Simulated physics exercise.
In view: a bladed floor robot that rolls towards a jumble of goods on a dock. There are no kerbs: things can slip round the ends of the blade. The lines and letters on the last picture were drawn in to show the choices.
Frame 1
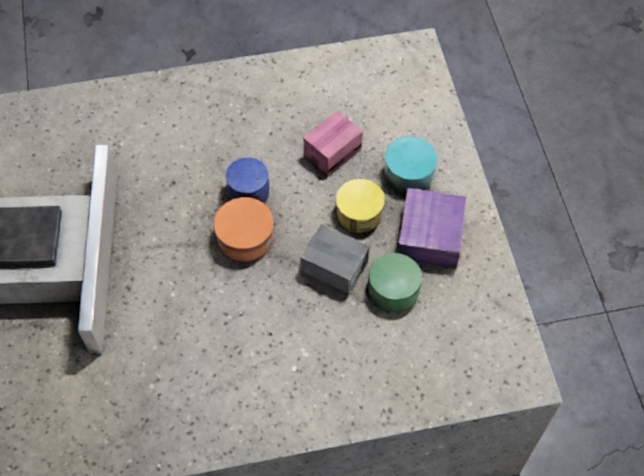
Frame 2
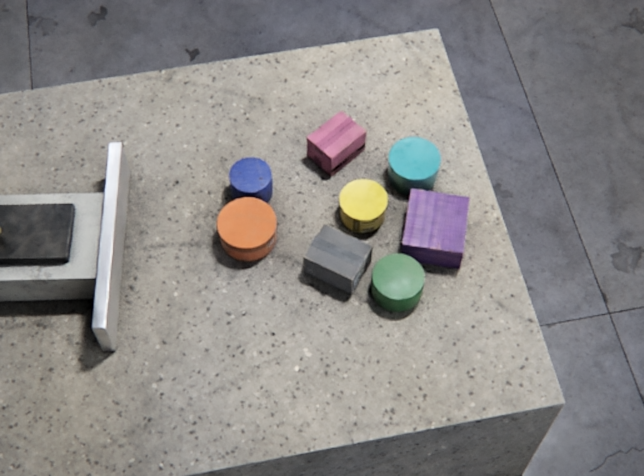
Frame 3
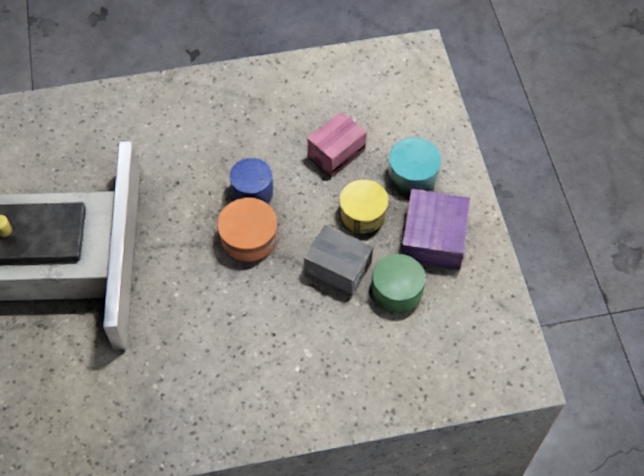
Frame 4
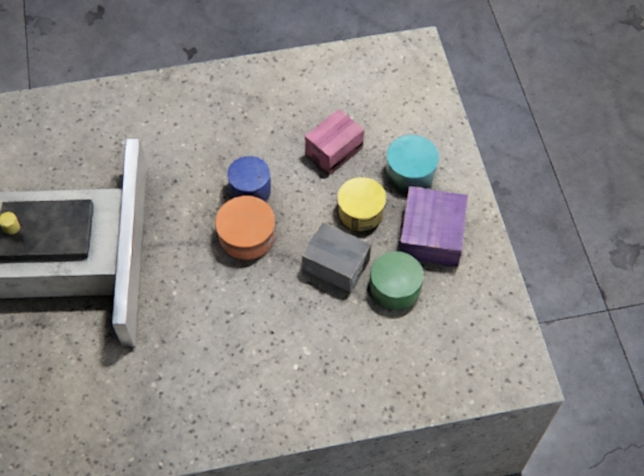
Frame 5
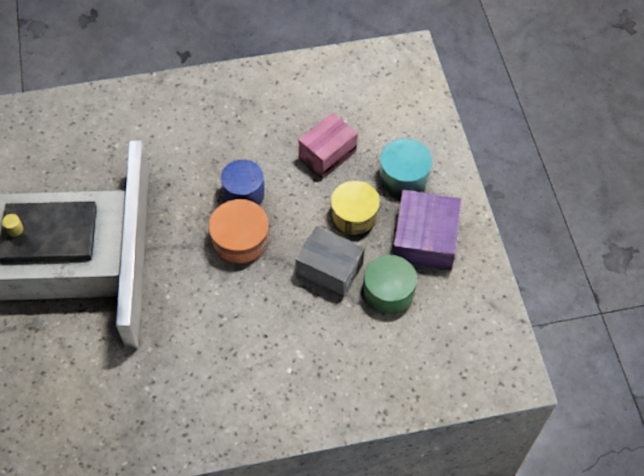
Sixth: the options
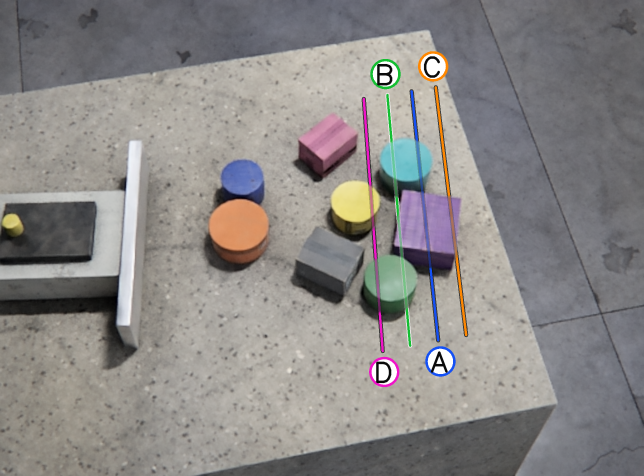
On a speckled grey dock, a bladed robot rolls slowly right towards a jumble of colourful goods.
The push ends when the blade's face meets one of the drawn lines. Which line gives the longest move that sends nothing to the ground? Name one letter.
It can go as far as B.
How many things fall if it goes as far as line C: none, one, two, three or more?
Three or more.
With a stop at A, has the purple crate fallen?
Yes.
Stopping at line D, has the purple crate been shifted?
By then, yes.
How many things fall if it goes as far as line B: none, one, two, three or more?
In all, none.
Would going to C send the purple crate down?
Yes.
On the copy, A at (424, 206); B at (398, 211); C at (450, 202); D at (373, 215).
On B. First, robot (154, 214); blue canister (258, 185); orange pail (266, 230).
Then, robot (252, 197); purple crate (448, 233); turquoise pail (413, 162).
Finally, robot (323, 185); purple crate (498, 244); yellow pail (469, 193); nothing has fallen.
By contrast, A drops the turquoise pail, purple crate and yellow pail; C drops the turquoise pail, purple crate and yellow pail; D is safe but short.
